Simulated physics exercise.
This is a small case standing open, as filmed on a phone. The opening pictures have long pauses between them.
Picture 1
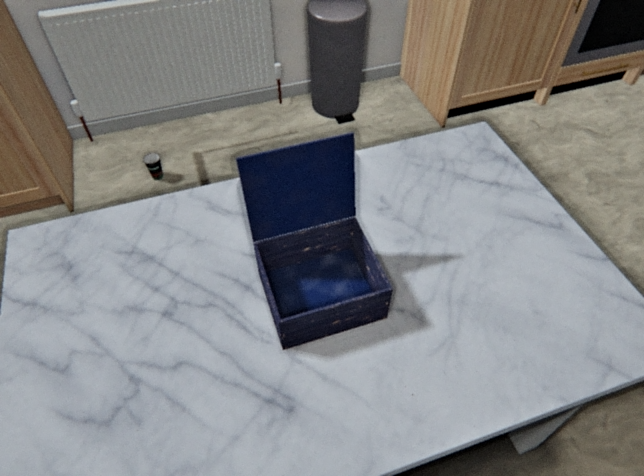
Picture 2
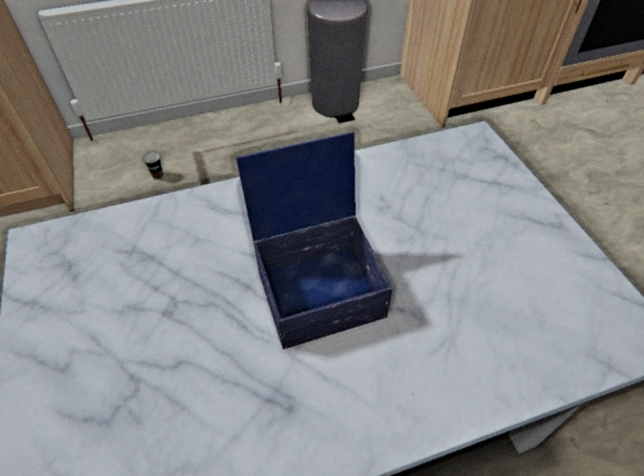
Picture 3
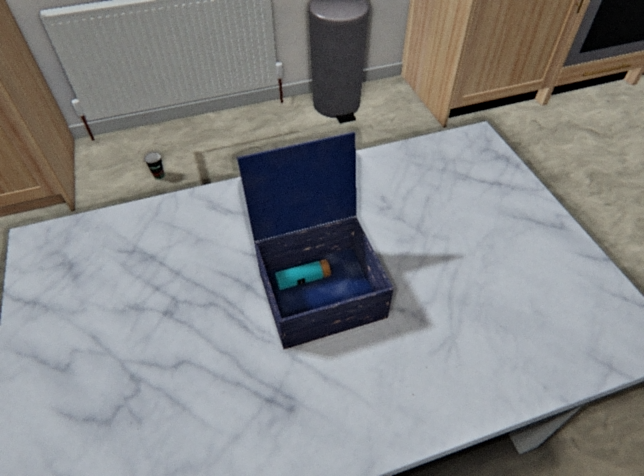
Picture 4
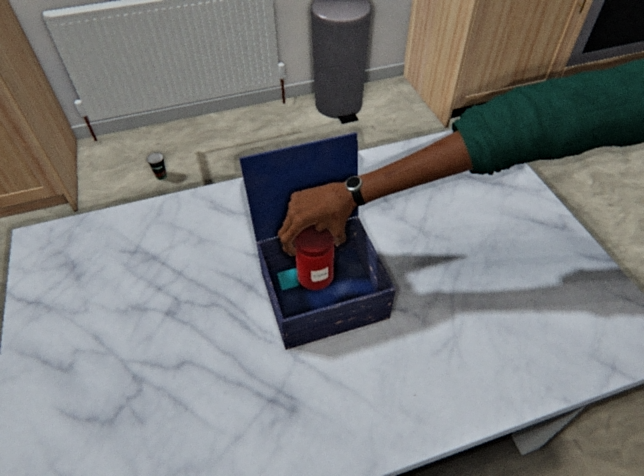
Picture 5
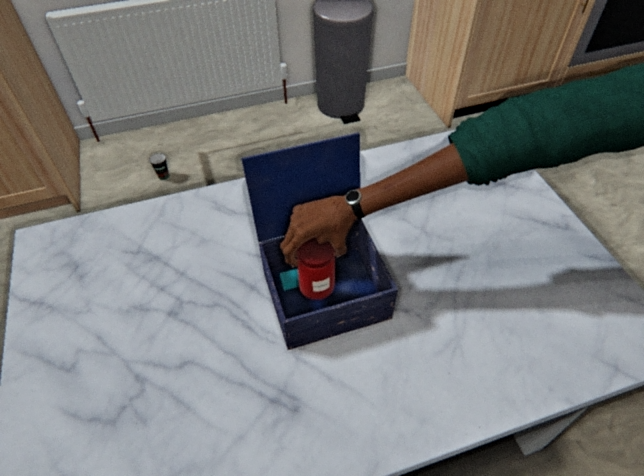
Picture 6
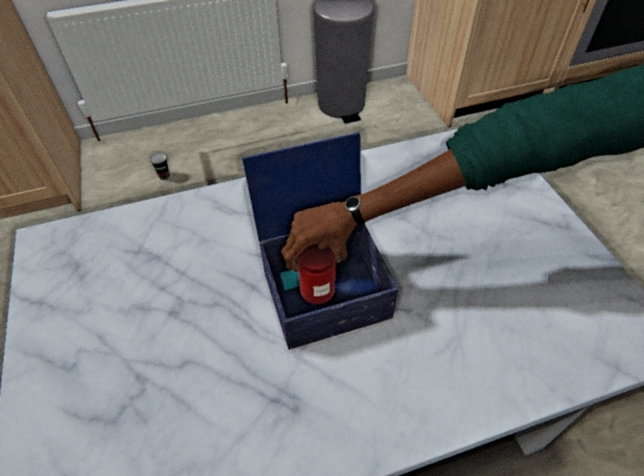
On a marble-topped table in a kitchen, an open blue case sat empty, then a turquoise shaker lay inside, and a hand in a green sleeve lowered a red jar in beside it.
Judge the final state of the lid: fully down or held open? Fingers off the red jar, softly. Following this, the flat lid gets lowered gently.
In the end it is held open.
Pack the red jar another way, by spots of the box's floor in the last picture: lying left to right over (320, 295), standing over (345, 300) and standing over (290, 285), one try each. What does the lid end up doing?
Try 1: Lid shut; try 2: Lid not shut; try 3: Lid shut.
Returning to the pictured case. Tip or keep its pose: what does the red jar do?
It keeps its pose.
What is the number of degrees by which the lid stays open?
Close to 12 degrees.
Then, 1.30 s past the last view, lid 79° above the rim; red jar displaced a little near (317, 285).
Then, 1.80 s past the last view, lid 36° above the rim; red jar displaced a little near (317, 285).
Then, 3.30 s past the last view, lid 12° above the rim; red jar displaced a little near (317, 284).
Finally, lid 12° above the rim; moved from the start, red jar; turquoise shaker still in place. Final places as the last picture's camera would see them, red jar near (317, 284).
